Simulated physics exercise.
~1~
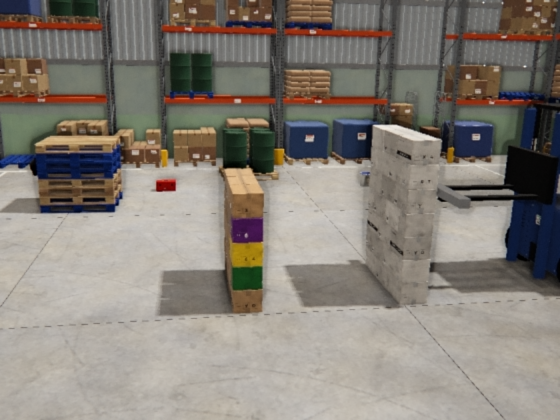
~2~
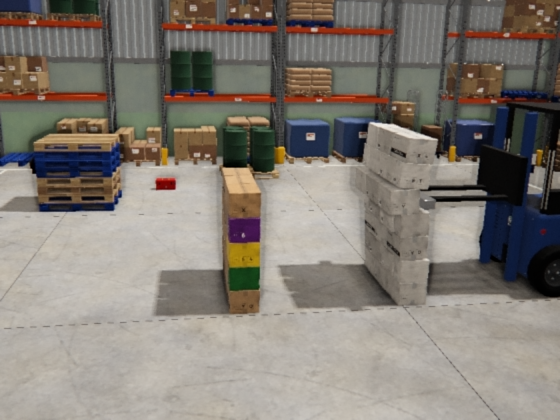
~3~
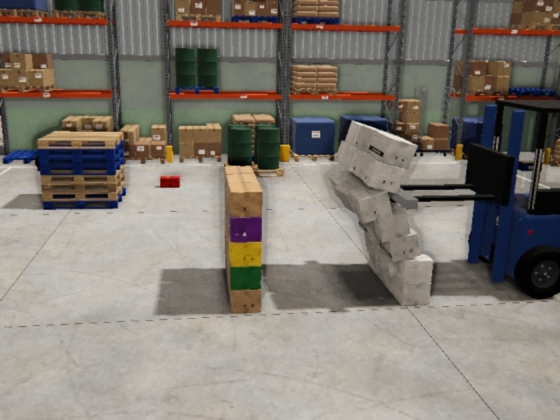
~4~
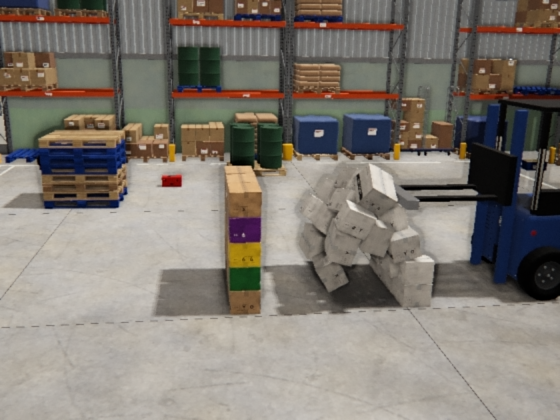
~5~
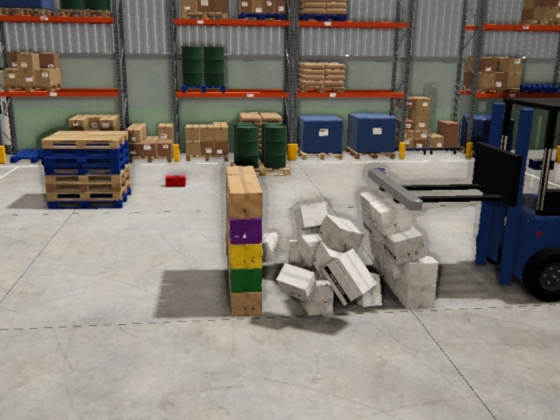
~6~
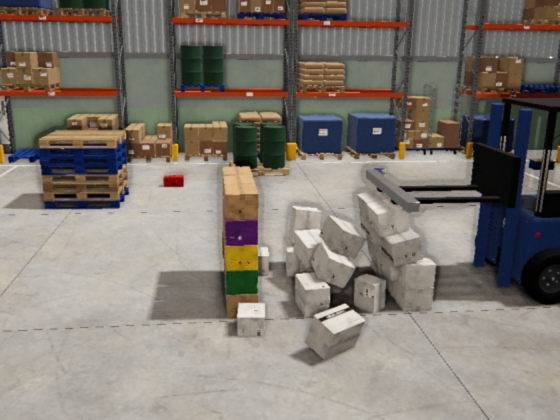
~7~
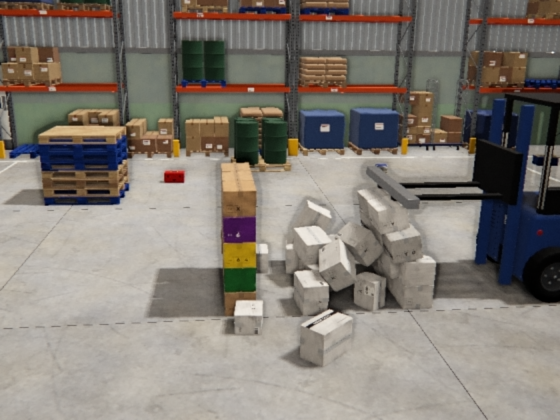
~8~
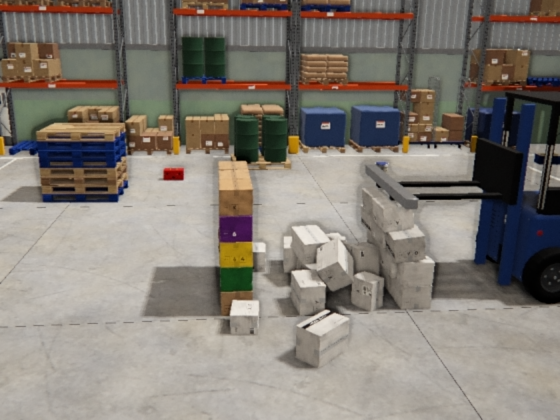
Forklift pushing a steel beam leftward into a pale block wall, toppling its upper part into a heap beside a still-standing carton stack.
